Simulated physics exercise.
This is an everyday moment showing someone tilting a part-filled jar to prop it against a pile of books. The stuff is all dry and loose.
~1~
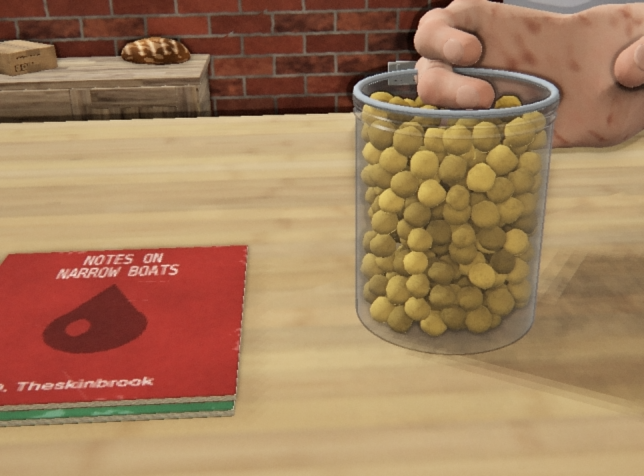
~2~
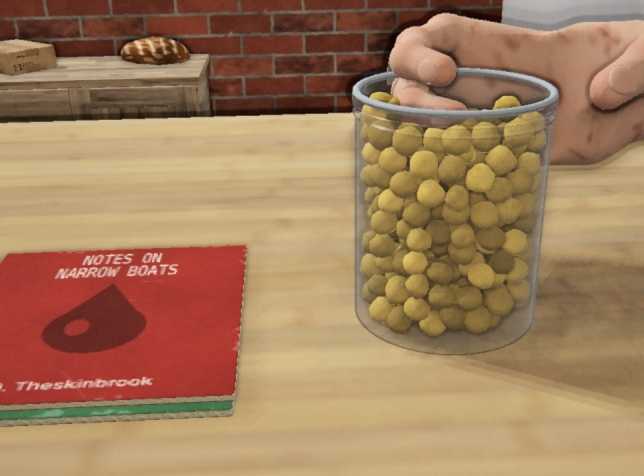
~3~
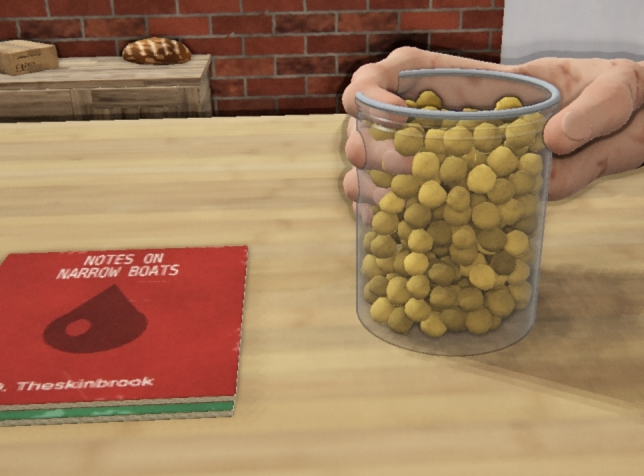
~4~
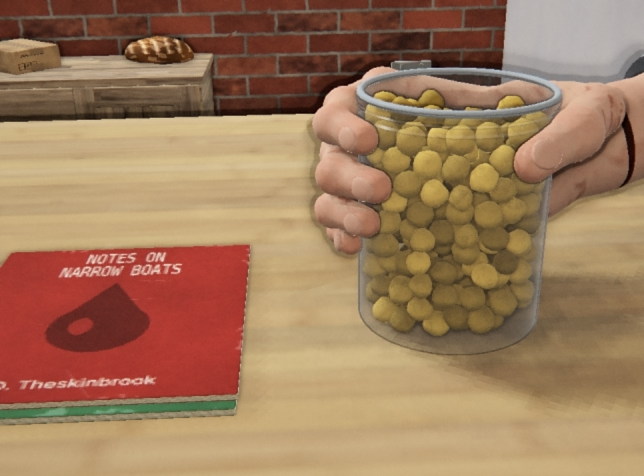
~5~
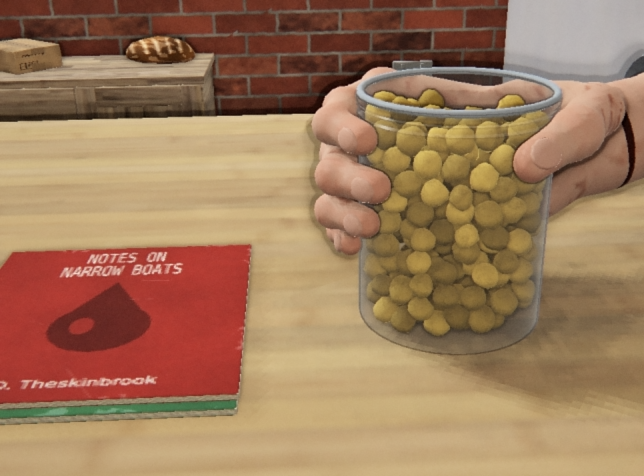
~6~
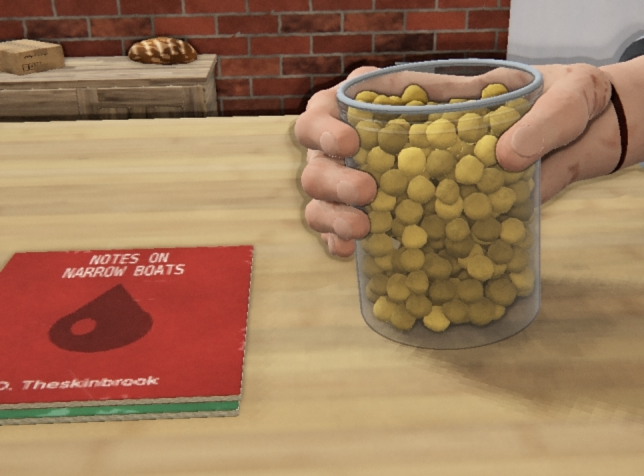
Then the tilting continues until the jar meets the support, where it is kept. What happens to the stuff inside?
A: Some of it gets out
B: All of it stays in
Answer: A.
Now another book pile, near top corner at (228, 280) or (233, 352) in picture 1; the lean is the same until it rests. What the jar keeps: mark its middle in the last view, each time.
First height: Roughly (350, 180); second height: Roughly (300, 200).
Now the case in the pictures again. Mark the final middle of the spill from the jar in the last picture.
Near (79, 303).
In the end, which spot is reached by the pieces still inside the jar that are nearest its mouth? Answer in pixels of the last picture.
(138, 269).
Then, 0.41 s on from there, the jar leans 35°; everything is still inside.
Then, 0.85 s on from there, the jar leans 67°; everything is still inside.
Then, 1.37 s on from there, the jar rests on the book pile at 81°; a small part of the puffed corn balls out of it.
In the end, the jar rests on the book pile at 81°; a small part of the puffed corn balls out of it.
